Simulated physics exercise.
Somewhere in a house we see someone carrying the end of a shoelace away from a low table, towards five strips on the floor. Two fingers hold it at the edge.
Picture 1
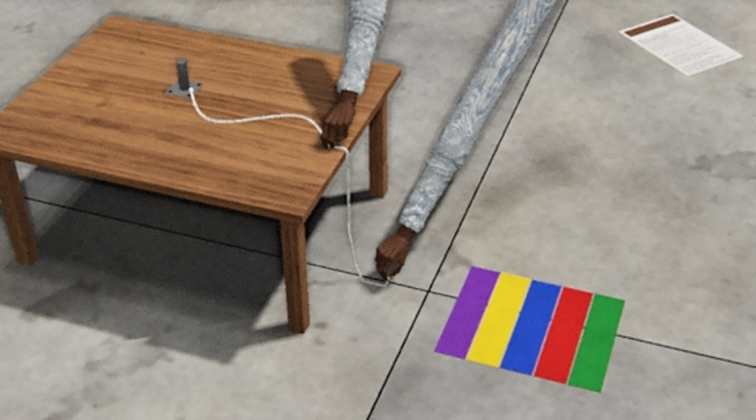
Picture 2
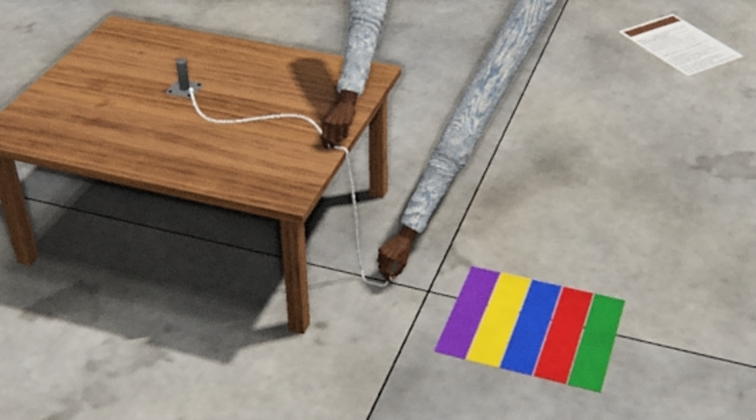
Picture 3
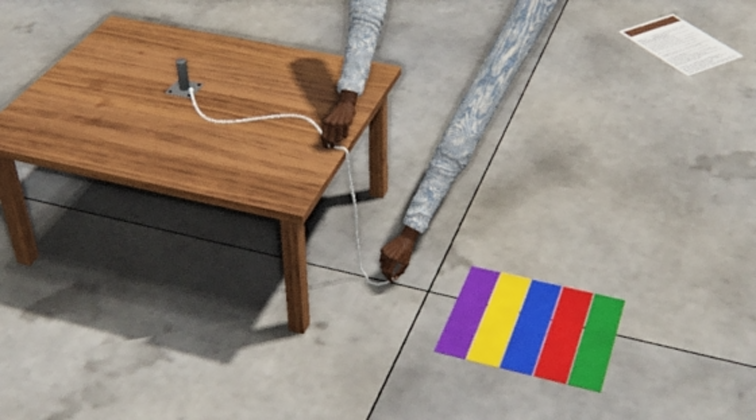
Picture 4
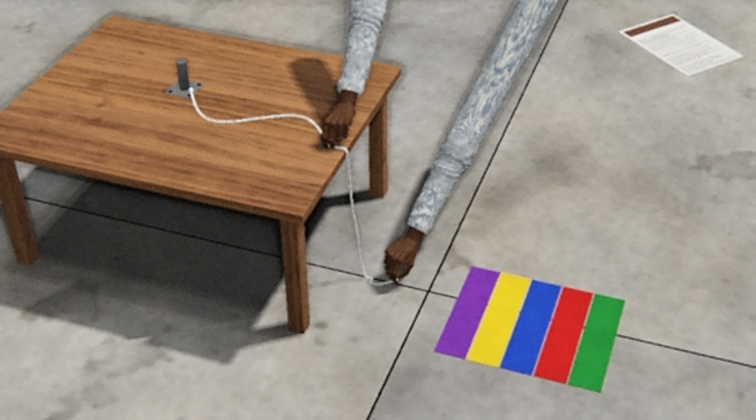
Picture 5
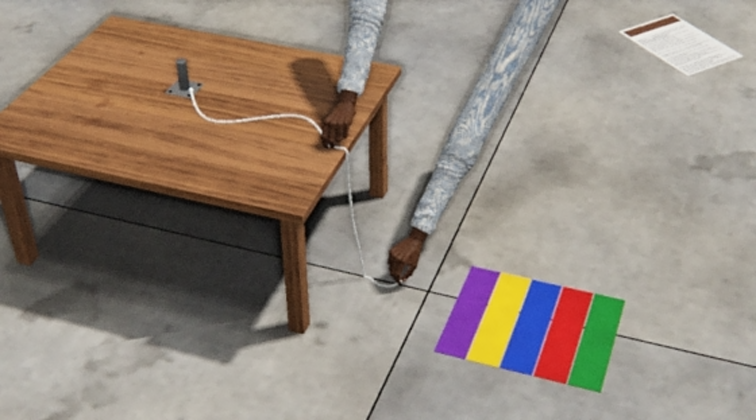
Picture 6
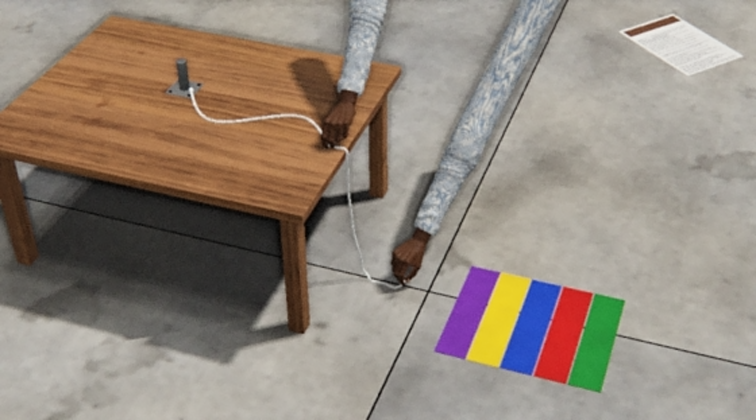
In this clip, one hand holds a white cord at the edge of a low wooden table while another hand slowly moves its end slightly right along the floor, near five strips coloured purple, yellow, blue, red and green.
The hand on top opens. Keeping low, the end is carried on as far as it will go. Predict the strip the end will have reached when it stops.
I would say the blue strip.
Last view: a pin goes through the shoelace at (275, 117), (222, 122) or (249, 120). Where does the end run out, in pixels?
Readings in order - (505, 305), (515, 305), (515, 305).
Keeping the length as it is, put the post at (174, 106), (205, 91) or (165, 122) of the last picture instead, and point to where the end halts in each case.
About (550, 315), (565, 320) and (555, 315).
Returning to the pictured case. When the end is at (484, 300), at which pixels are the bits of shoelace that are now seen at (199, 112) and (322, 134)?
Result - first point (226, 102), second point (350, 147).
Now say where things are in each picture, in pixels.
The first frame shows end (389, 278); purple (456, 339); yellow (489, 347); blue (522, 355); red (555, 363); green (589, 371).
The second frame shows end (391, 278); shoelace through (196, 106) (248, 120) (311, 121) (346, 153) (355, 212) (360, 263).
The third frame shows end (393, 279).
The fourth frame shows end (398, 280); shoelace through (196, 106) (248, 120) (311, 121) (346, 153) (353, 212) (361, 263).
The fifth frame shows end (401, 281).
The sixth frame shows end (405, 281); shoelace through (196, 106) (248, 120) (311, 121) (346, 153) (351, 211) (362, 264).
A little later, end near (484, 300); over purple.
Next, end near (518, 308); over yellow.
When it is tight, end near (538, 312); over blue. It gets as far as the blue strip.
